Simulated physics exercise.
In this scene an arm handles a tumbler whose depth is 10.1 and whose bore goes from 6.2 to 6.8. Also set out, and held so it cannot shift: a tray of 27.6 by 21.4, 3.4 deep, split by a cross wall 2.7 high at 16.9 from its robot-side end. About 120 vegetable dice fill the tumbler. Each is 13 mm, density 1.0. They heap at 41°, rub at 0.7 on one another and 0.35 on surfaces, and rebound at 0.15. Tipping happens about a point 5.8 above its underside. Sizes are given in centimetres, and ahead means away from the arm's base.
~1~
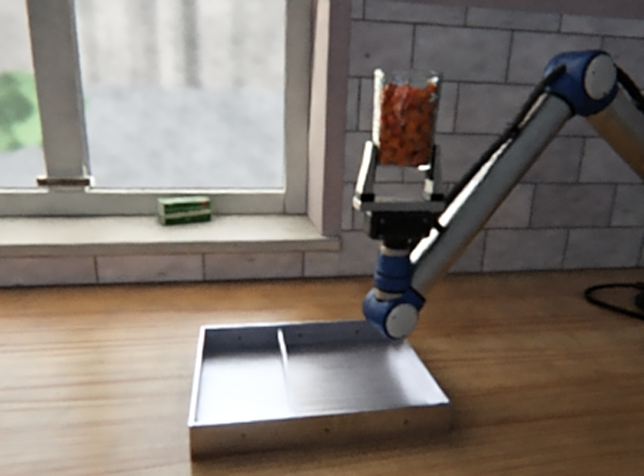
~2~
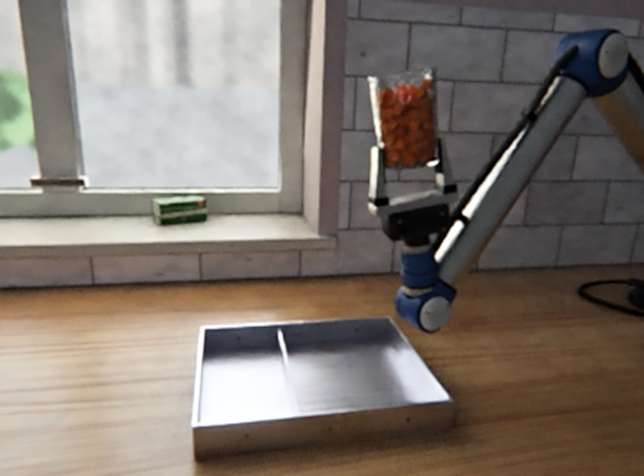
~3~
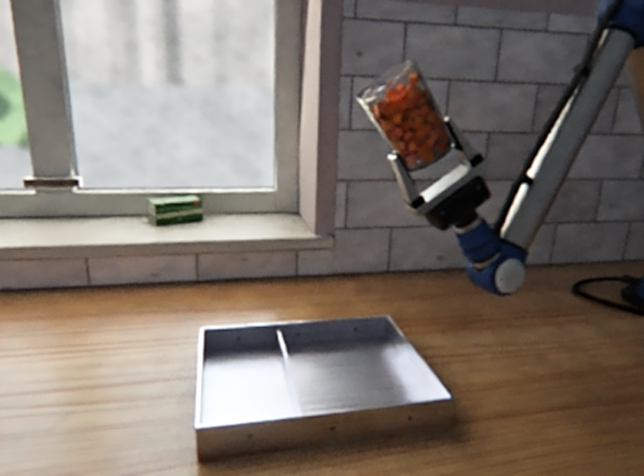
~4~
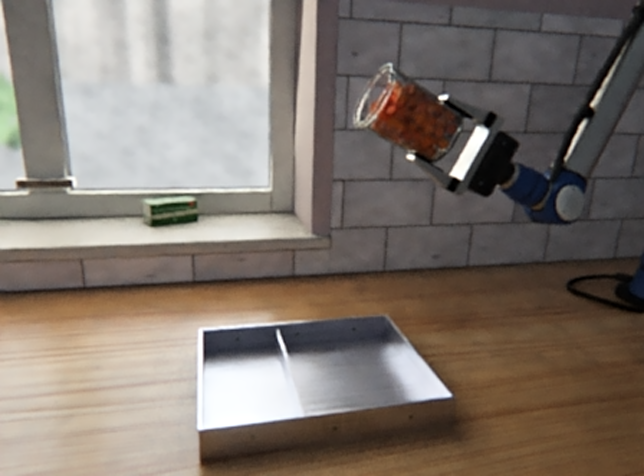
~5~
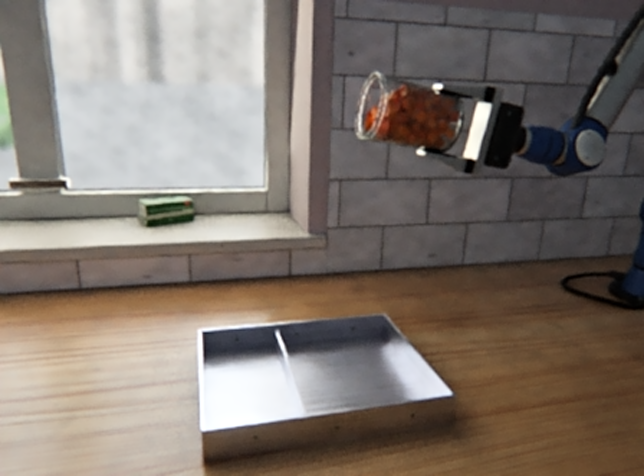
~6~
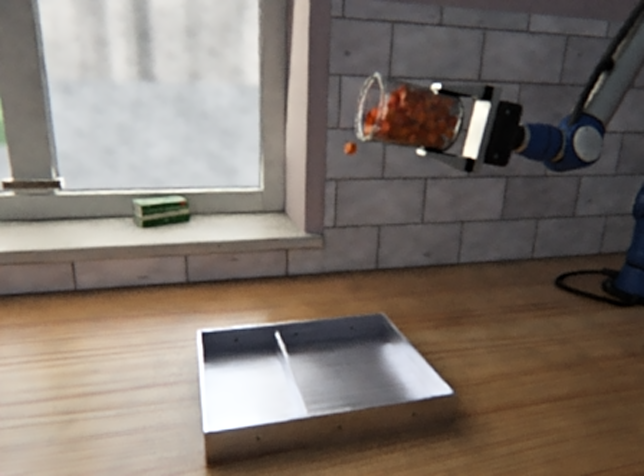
A robot arm tilts a clear tumbler of orange pieces leftward until one piece drops out.
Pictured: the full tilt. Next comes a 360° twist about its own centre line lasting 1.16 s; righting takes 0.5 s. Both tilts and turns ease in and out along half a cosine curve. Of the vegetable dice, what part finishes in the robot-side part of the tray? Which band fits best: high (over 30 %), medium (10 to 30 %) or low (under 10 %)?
The medium band fits best.
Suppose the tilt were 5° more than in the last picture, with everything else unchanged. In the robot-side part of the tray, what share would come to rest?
In that case I'd say some 25 per cent.
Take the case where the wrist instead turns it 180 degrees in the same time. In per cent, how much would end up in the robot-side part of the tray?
That would come to close to 5 in a hundred.
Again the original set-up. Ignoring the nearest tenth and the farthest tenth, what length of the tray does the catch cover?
8 cm, roughly.
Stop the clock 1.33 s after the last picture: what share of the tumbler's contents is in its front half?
Roughly 55 in every hundred.
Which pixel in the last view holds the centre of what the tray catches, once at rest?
The middle lies at roughly (314, 385).
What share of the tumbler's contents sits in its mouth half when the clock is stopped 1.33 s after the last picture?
Close to 40 per cent is in the half by the mouth.
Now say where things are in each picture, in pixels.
The first frame shows the tumbler middle at (405, 121), upright; upper third of the load around (407, 101), from x 380 to 435, top at y 85; 122 in the tumbler.
The second frame shows the tumbler middle at (406, 121), tipped 10°; upper third of the load around (407, 101), from x 380 to 430, top at y 85.
The third frame shows the tumbler middle at (409, 119), tipped 36°; upper third of the load around (406, 103), from x 375 to 445, top at y 80.
The fourth frame shows the tumbler middle at (410, 118), tipped 64°; upper third of the load around (408, 104), from x 375 to 450, top at y 85.
The fifth frame shows the tumbler middle at (410, 116), tipped 80°; upper third of the load around (415, 103), from x 370 to 450, top at y 90.
The sixth frame shows the tumbler middle at (410, 116), tipped 81°; upper third of the load around (418, 104), from x 350 to 450, top at y 90; 121 in the tumbler, 1 in flight or on a rim.
Then, 0.66 s on, tipped 81°, highest piece 37 above the table; 118 in the tumbler, 3 in the robot-side part, 1 in flight or on a rim.
Then, 1.33 s on, tipped 60°, highest piece 36 above the table; 104 in the tumbler, 14 in the robot-side part, 4 in flight or on a rim.
Then, 1.86 s on, upright, highest piece 38 above the table; 104 in the tumbler, 18 in the robot-side part.
Then, 2.56 s on, upright, highest piece 38 above the table; 104 in the tumbler, 18 in the robot-side part.
In the end, 104 in the tumbler, 18 in the robot-side part. That is 15 % in the robot-side part of the tray.
